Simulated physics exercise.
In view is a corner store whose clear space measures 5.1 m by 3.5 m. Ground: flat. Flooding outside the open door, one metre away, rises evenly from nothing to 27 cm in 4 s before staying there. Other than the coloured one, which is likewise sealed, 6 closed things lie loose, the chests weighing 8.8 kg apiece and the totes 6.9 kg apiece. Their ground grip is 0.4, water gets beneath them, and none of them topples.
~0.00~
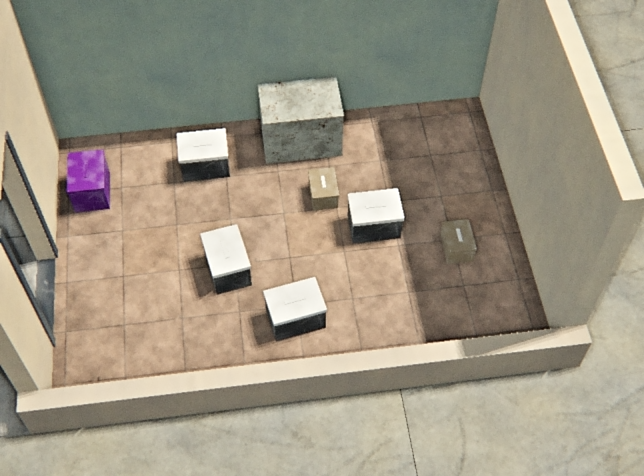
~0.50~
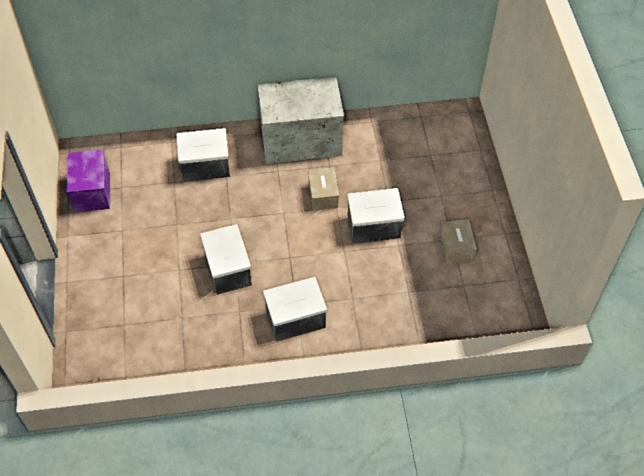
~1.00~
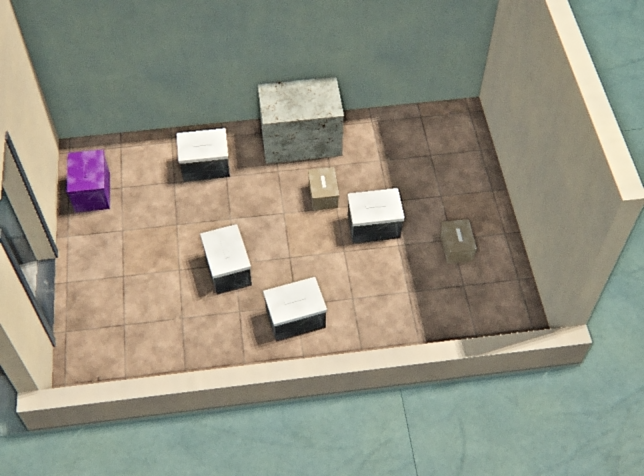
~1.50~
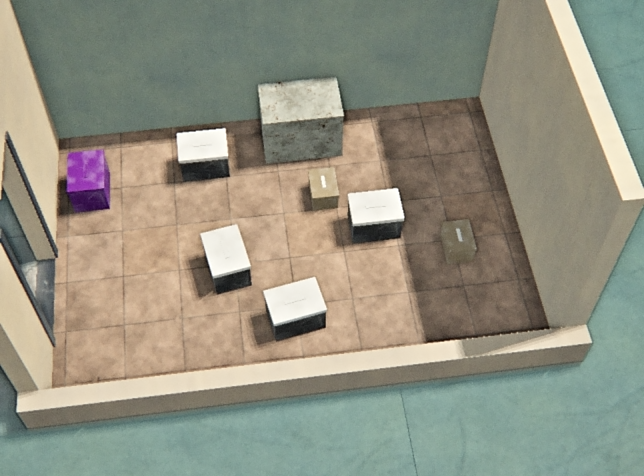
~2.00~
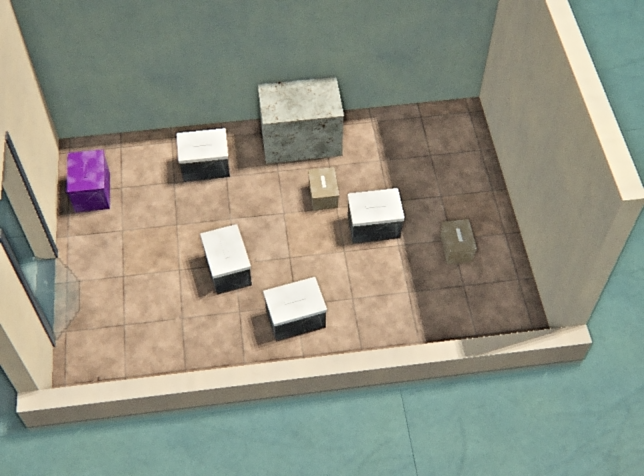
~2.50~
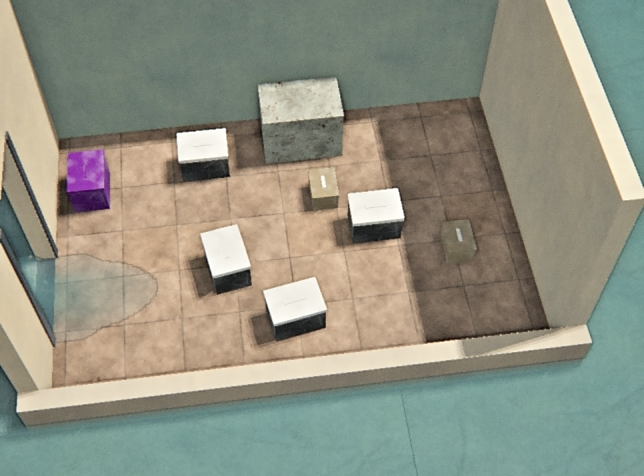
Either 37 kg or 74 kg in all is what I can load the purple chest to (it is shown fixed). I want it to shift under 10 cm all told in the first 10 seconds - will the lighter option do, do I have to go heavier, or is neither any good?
The lighter option will do.
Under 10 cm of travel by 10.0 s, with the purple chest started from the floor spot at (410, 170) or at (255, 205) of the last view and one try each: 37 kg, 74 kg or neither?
The light mass does it, then the light mass does it.
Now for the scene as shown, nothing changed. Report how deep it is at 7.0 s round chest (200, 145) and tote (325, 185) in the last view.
I'd put it at 7 cm and 5 cm respectively.
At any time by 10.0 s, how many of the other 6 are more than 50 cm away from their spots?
By my tally, 6.
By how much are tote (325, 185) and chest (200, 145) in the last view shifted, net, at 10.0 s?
Respectively 150 and 120 centimetres.
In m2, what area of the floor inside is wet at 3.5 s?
Some 4.0 m2 of it.
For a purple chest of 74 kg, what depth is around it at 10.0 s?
About 4 cm.
After 3.5 s the purple chest would be 0 cm from its start with 37 kg and 0 cm from its start with 74 kg; 0 cm of water round it then.
After 4.5 s the purple chest would be 0 cm from its start with 37 kg and 0 cm from its start with 74 kg; 1 cm of water round it then.
After 7.0 s the purple chest would be 0 cm from its start with 37 kg and 0 cm from its start with 74 kg; 1 cm of water round it then.
After 10.0 s the purple chest would be 0 cm from its start with 37 kg and 0 cm from its start with 74 kg; 4 cm of water round it then.
